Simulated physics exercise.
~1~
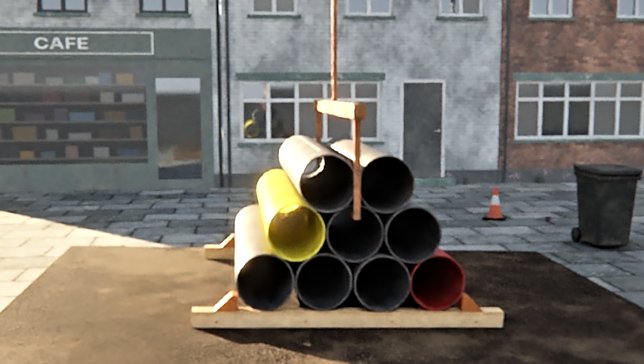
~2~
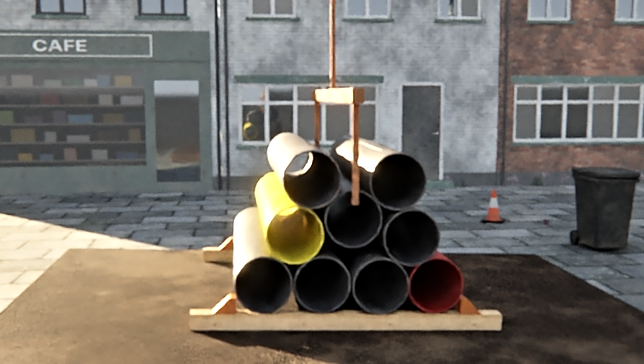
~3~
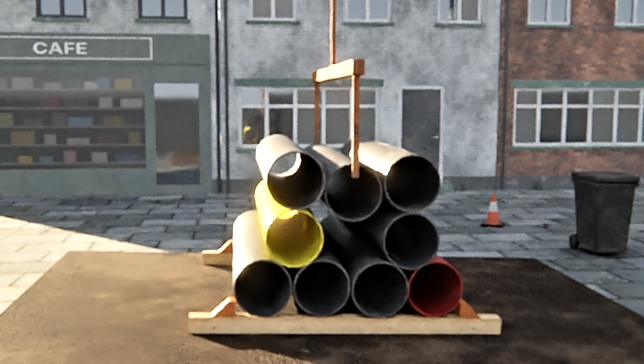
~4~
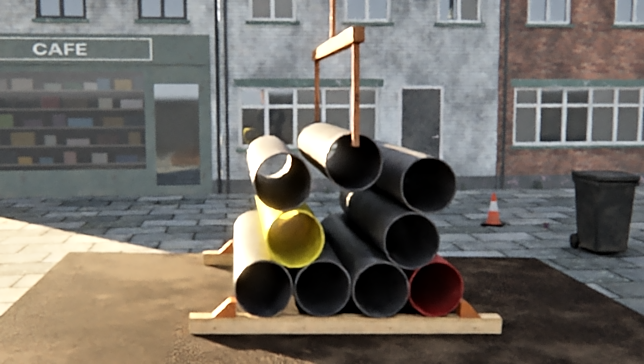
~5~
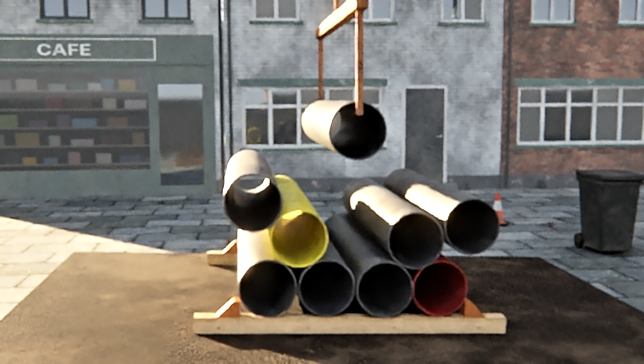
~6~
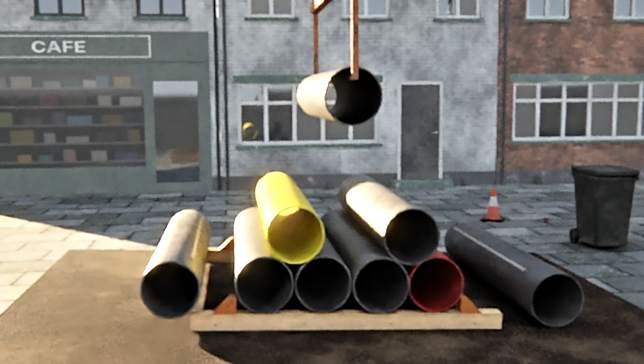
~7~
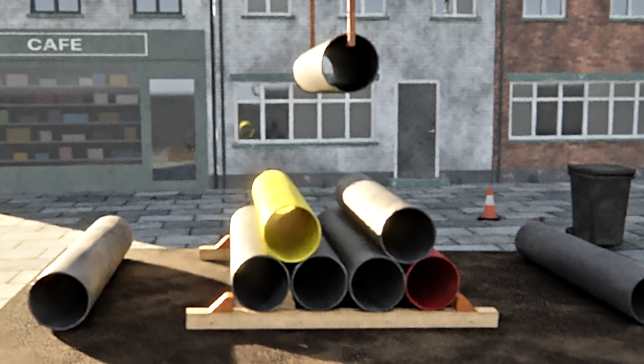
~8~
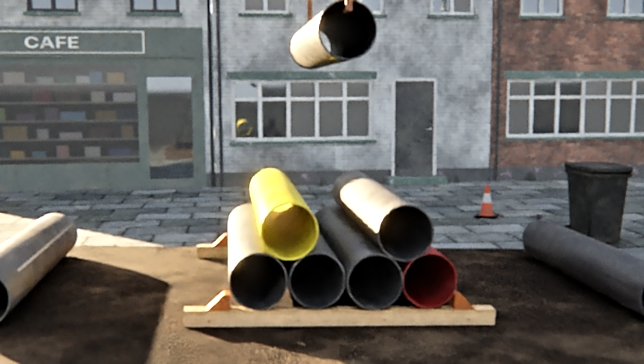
On a paved street in front of a cafe, a hoist pulled a dark pipe up out of the middle of a stack, and the two upper pipes rolled off either side onto the ground while the yellow and red ones stayed in the pile.
